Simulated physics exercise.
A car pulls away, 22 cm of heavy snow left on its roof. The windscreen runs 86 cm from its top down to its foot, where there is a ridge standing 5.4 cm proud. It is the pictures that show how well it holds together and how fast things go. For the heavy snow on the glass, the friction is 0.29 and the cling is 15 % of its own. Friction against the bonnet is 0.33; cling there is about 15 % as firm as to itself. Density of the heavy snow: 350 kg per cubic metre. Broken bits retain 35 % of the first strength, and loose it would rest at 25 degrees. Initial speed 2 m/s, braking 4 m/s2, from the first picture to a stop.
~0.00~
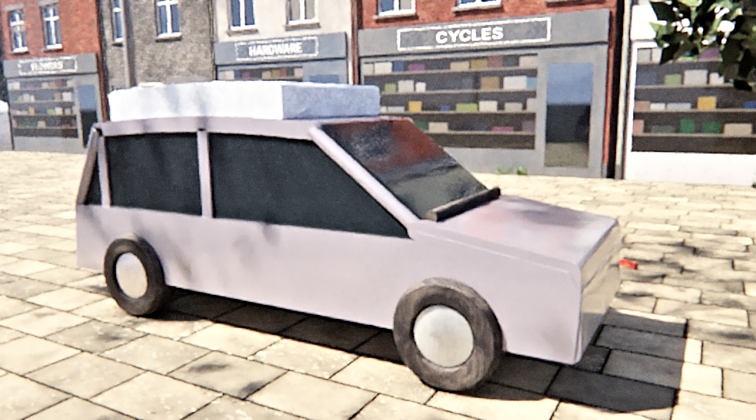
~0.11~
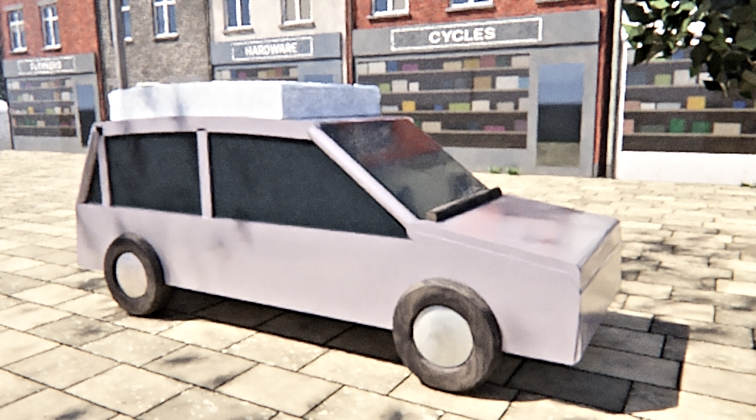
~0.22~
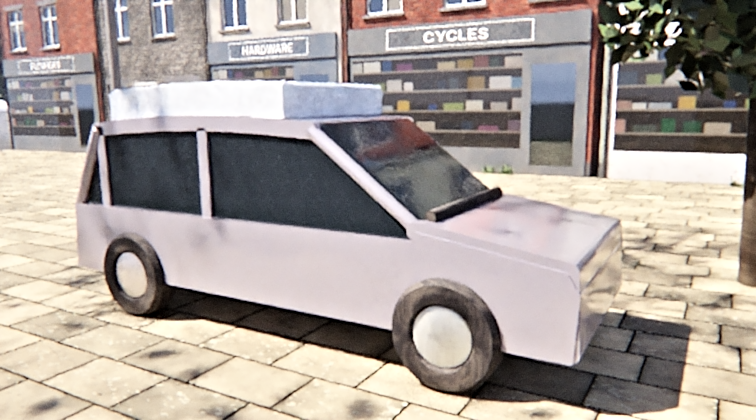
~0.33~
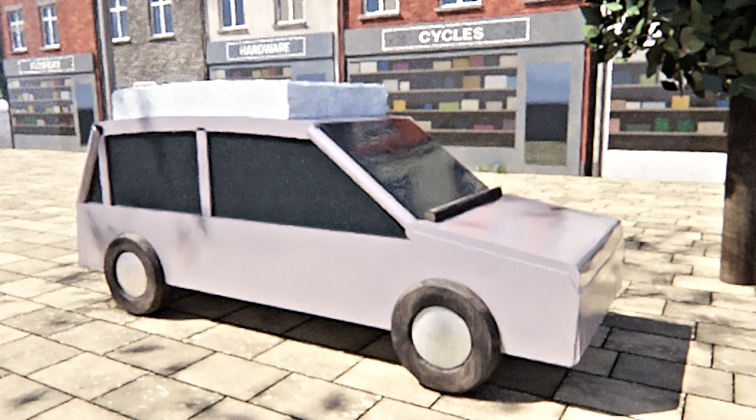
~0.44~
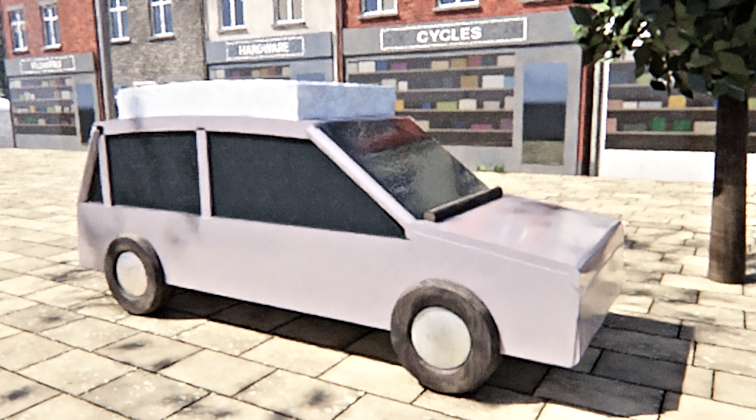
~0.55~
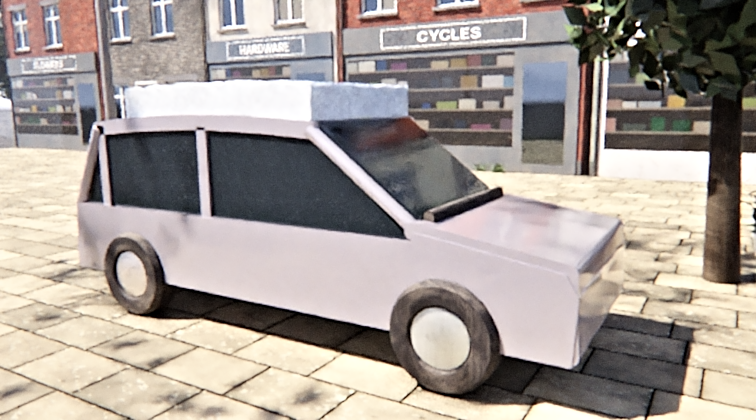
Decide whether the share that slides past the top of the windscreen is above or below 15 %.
The share that slides past the top of the windscreen is above 15 %.
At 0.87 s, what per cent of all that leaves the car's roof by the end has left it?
Some 40 per cent.
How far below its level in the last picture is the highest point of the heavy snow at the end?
0 cm.
By 0.87 s, 75 % of the snow is on the roof, 25 % on the glass, none on the bonnet and none has gone off the nose.
By 1.25 s, 54 % of the snow is on the roof, 29 % on the glass, 17 % on the bonnet and none has gone off the nose.
By 1.62 s, 45 % of the snow is on the roof, 22 % on the glass, 32 % on the bonnet and 1 % has gone off the nose.
By 2.00 s, 42 % of the snow is on the roof, 17 % on the glass, 34 % on the bonnet and 7 % has gone off the nose.
By 3.10 s, at the end, 41 % of the snow is on the roof, 16 % on the glass, 29 % on the bonnet and 14 % has gone off the nose.
